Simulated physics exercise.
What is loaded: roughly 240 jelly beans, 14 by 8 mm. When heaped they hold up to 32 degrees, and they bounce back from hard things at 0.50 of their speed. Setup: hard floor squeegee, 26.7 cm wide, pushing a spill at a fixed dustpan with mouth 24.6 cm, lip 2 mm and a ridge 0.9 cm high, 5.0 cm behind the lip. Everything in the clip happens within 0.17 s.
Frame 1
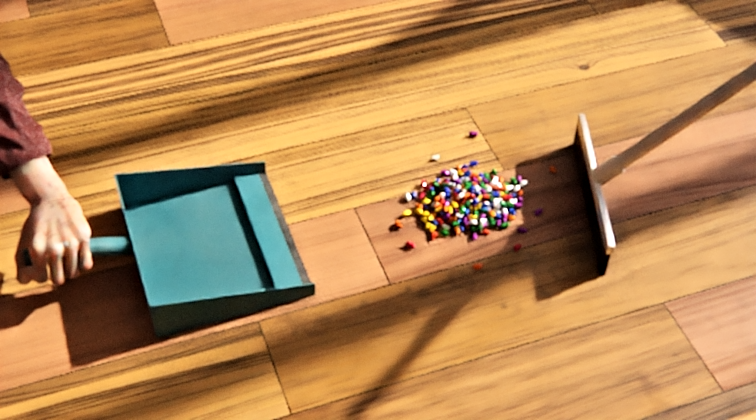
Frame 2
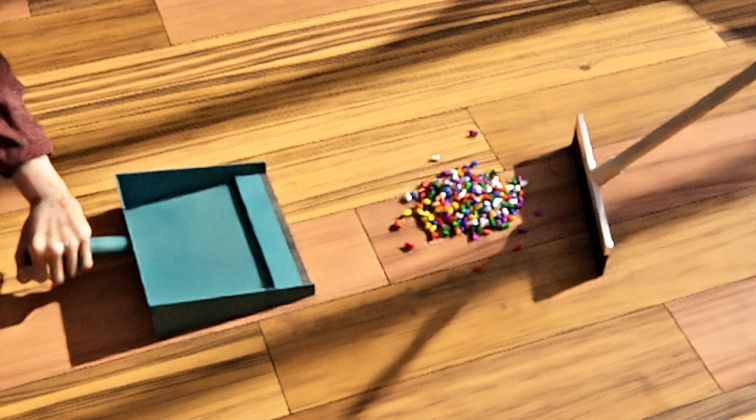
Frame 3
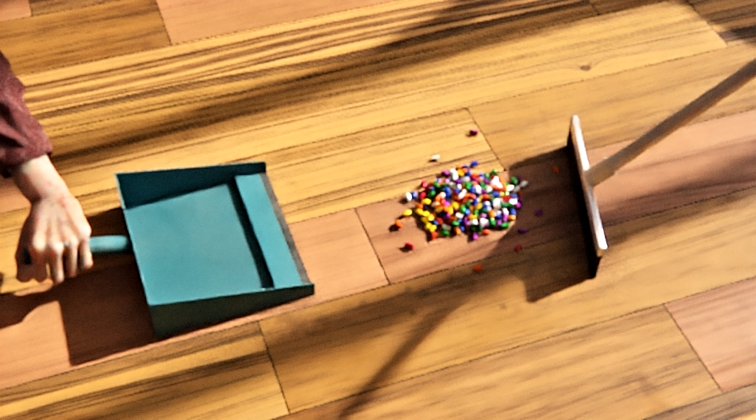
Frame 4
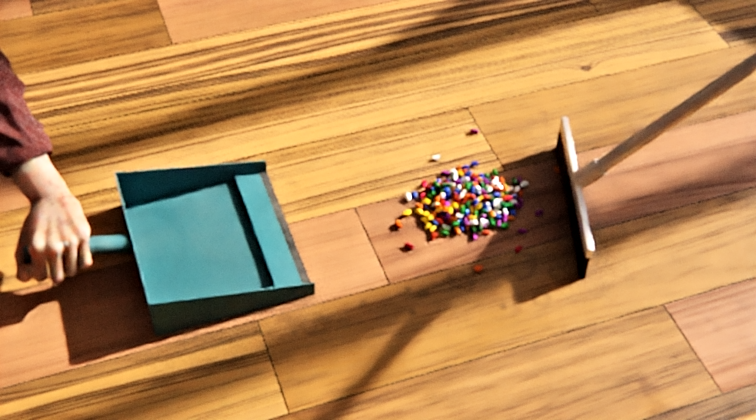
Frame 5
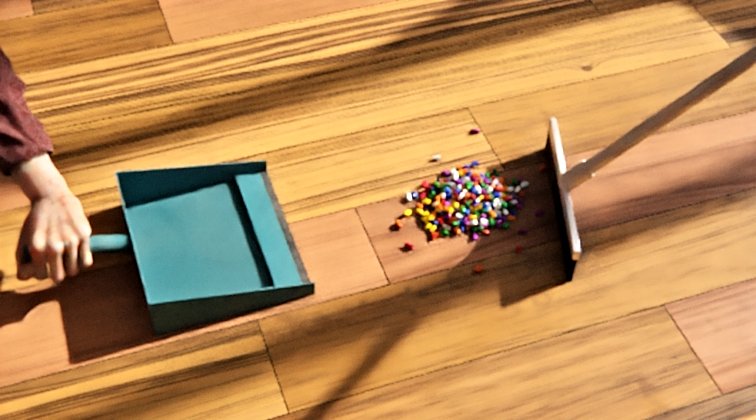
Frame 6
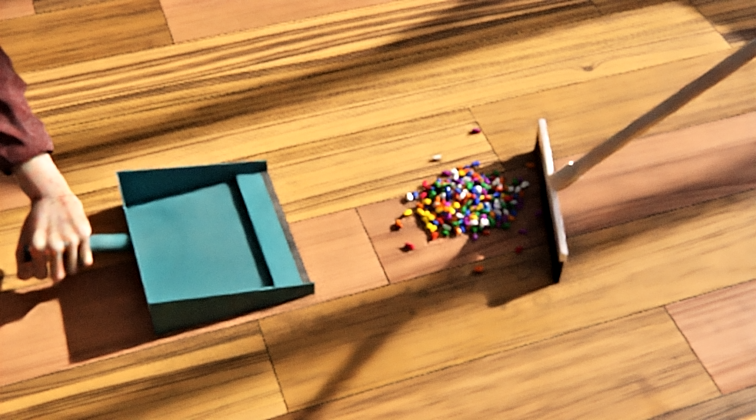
We see a hand holding a teal dustpan on a sunlit wooden floor, with a heap of multicoloured jelly beans to its right, while a squeegee slides a short way left toward the heap, which stays almost unchanged.
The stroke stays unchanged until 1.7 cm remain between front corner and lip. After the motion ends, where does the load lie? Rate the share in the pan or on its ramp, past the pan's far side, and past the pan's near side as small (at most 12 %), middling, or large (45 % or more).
In the pan or on its ramp: Small; past the pan's far side: Small; past the pan's near side: Small.
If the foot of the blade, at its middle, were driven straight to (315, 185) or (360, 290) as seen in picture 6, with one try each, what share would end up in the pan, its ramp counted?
About 15 and 0 per cent.
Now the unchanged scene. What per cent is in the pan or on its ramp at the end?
Roughly 10 %.
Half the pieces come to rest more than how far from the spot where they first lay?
Somewhere around 24 centimetres.
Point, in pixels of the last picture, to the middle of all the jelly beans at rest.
Near (303, 212).
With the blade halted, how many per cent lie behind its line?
About 10 per cent.
Then, 0.28 s after the last picture, middle of the blade 22 cm from the lip; 0 % over the lip, far side 0 %, near side 0 %.
Then, 0.46 s after the last picture, middle of the blade 12 cm from the lip; 0 % over the lip, far side 0 %, near side 0 %.
Then, 0.76 s after the last picture, middle of the blade 6 cm from the lip; 10 % over the lip, far side 5 %, near side 0 %.
In the end, pan 10 %, far side 5 %, near side 0 %, in front of the lip or behind the blade 85 %.
